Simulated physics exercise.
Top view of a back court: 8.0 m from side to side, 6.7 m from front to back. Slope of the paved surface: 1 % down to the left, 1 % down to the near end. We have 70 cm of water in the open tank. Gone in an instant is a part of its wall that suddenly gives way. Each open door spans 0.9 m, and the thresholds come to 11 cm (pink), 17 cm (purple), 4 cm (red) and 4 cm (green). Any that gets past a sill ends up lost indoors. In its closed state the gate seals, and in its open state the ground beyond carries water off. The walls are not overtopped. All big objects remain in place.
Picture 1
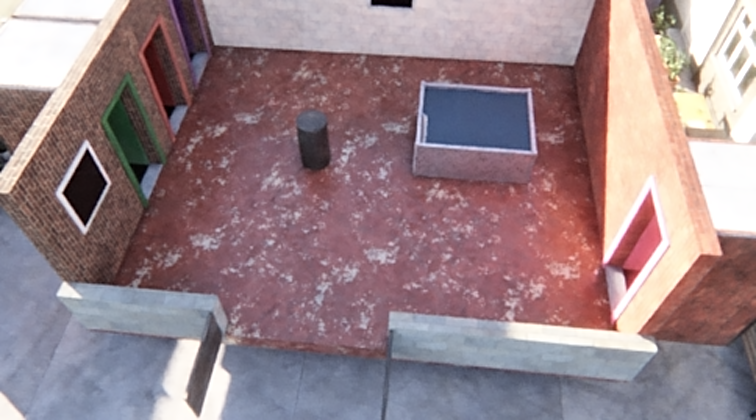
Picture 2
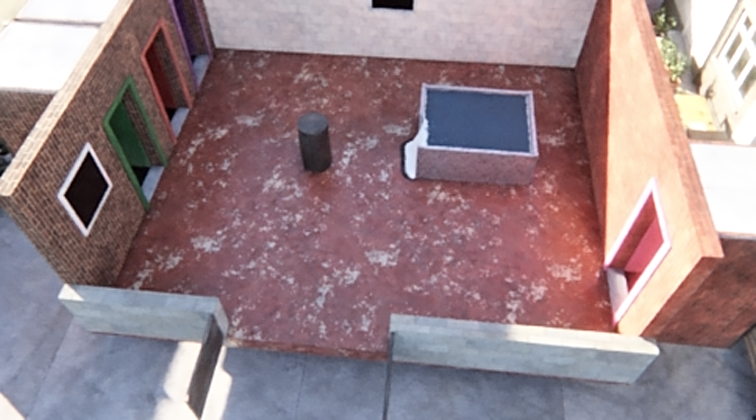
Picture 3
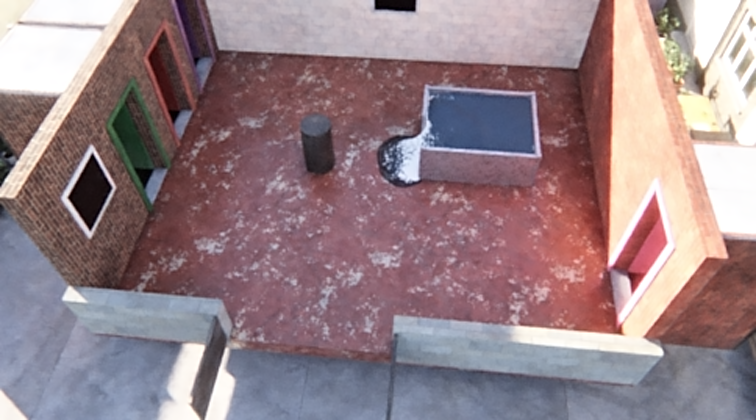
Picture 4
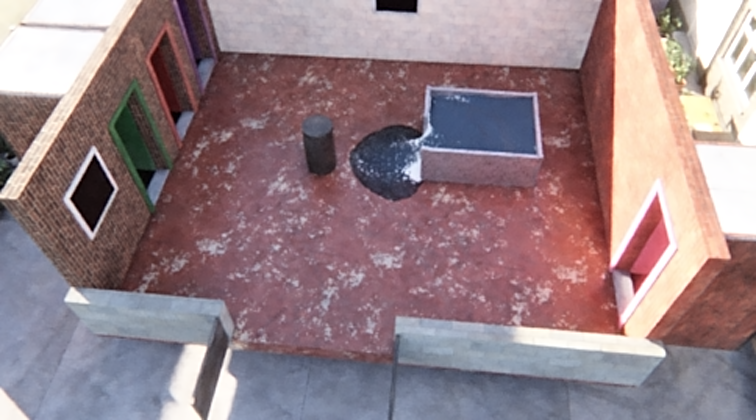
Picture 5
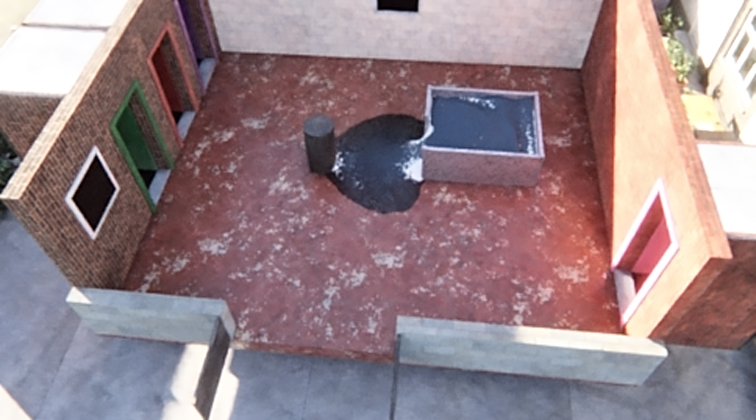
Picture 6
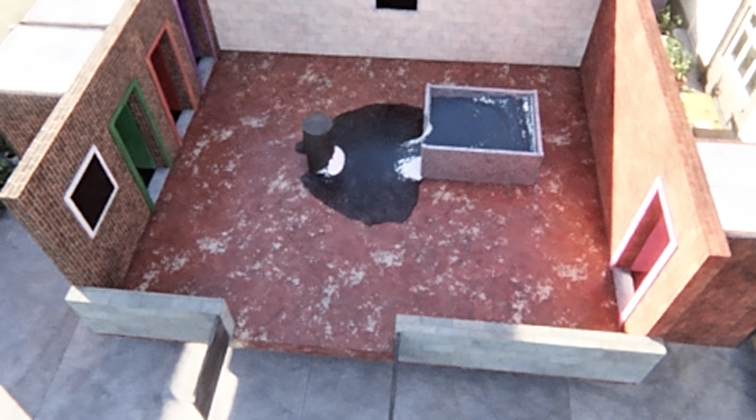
To begin with, dark water lies still in an open rectangular tank on a reddish paved court, near a dark upright cylinder. Water then pours from the tank's left side, foaming white, and spreads leftward in a widening dark pool that reaches the cylinder and surrounds its base as the tank's surface ripples.
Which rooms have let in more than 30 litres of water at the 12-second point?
Outcome: The pink door will not let too much through, the purple door will not let too much through, the red door will let too much through, the green door will let too much through.
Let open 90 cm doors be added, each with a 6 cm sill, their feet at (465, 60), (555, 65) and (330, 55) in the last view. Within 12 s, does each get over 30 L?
Less, less, less.
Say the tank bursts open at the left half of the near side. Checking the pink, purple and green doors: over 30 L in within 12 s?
Pink: Within the limit; purple: Within the limit; green: Within the limit.
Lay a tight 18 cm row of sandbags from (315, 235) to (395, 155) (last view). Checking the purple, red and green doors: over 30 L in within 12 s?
Well, the purple one is within bounds, the red one is more than allowed, and the green one is within bounds.
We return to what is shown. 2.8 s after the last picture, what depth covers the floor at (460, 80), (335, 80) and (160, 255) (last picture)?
Close to 0, 1 and 10 centimetres.
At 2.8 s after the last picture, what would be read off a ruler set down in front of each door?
Depth readings (cm): Pink = 0; purple = 17; red = 10; green = 8.
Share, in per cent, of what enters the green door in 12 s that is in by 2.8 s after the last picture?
About 5 per cent.
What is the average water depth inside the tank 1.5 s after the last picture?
Average depth: About 37 cm.
Then, 0.7 s after the last picture water covers 20 % of the floor and is deepest (32 cm) near (411, 161); pink door not reached, purple door not reached, red door not reached, green door not reached.
Then, 1.5 s after the last picture water covers 45 % of the floor and is deepest (27 cm) near (343, 164); pink door not reached, purple door 11 cm at the sill, 0 L in, red door 7 cm at the sill, 4 L in, green door not reached.
Then, 2.8 s after the last picture water covers 45 % of the floor and is deepest (24 cm) near (154, 316); pink door not reached, purple door 17 cm at the sill, 1 L in, red door 10 cm at the sill, 35 L in, green door 8 cm at the sill, 4 L in.
Then, 6.3 s after the last picture water covers 55 % of the floor and is deepest (14 cm) near (110, 313); pink door not reached, purple door 9 cm at the sill, 2 L in, red door 9 cm at the sill, 82 L in, green door 11 cm at the sill, 57 L in.
Then, 11.3 s after the last picture water covers 65 % of the floor and is deepest (10 cm) near (159, 197); pink door not reached, purple door 7 cm at the sill, 2 L in, red door 6 cm at the sill, 109 L in, green door 8 cm at the sill, 121 L in.
